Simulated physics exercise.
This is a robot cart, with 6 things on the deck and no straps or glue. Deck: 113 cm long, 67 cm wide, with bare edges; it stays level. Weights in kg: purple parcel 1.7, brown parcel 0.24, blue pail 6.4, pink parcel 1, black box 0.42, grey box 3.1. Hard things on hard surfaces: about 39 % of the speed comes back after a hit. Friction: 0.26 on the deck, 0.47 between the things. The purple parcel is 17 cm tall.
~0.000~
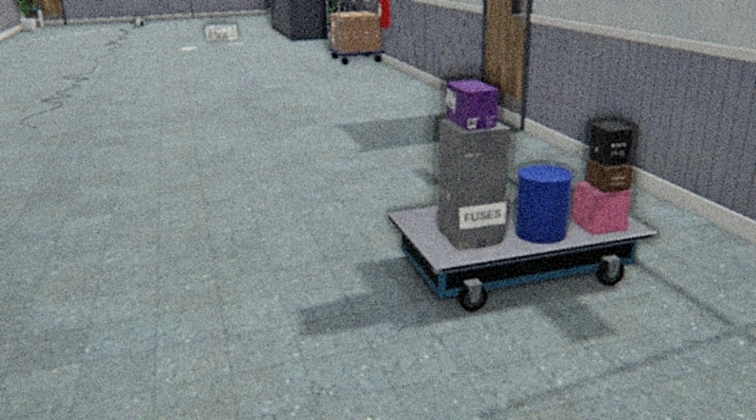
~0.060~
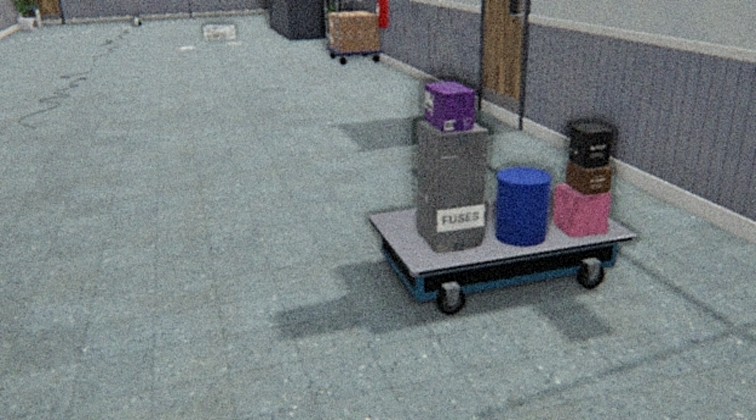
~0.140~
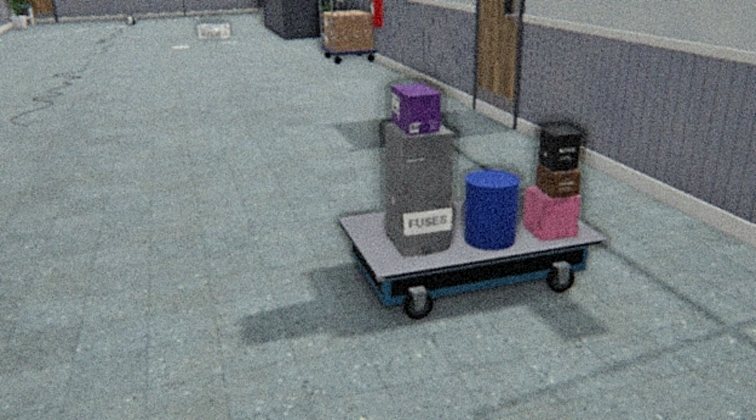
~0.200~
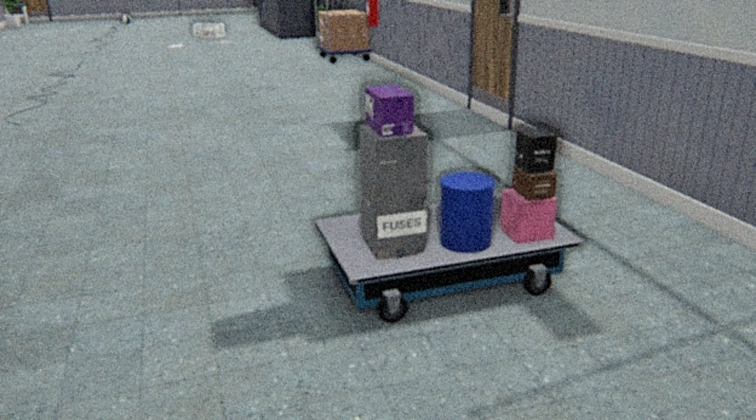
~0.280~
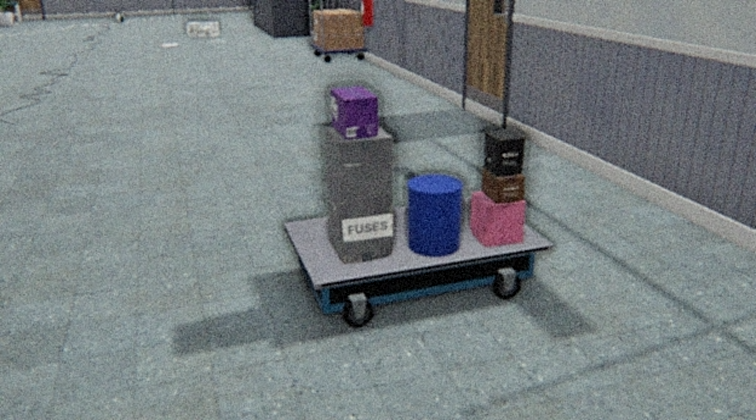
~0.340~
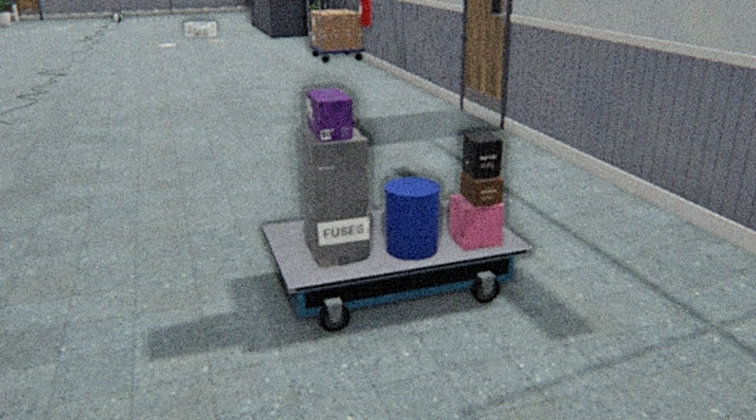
A flat cart rolled a short way to the left across a tiled floor, carrying a purple box on a tall grey one, a blue barrel, and a stack of black, brown and pink boxes.
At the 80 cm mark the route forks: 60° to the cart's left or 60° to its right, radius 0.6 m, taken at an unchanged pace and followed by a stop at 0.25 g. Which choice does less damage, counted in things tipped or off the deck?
Turn left.
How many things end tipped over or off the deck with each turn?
Left: 2; right: 6.
Turning left. At 0.84 s, cart has run 143 cm, turned 46°; purple parcel and grey box now off the deck; brown parcel moved 7 cm near (338, 213); blue pail moved 30 cm.
After 1.14 s, cart has run 192 cm, turned 60°; brown parcel moved 17 cm near (283, 248); blue pail moved 48 cm; black box moved 20 cm.
In the end (2.2 s), off the deck, purple parcel and grey box; not toppled but over 10 cm from the start, brown parcel, blue pail, pink parcel and black box. At the end, from the last picture's camera, brown parcel near (240, 303).
Turning right instead, purple parcel, brown parcel, blue pail, pink parcel, black box and grey box tipped over or off the deck, 6 of 6 in all.
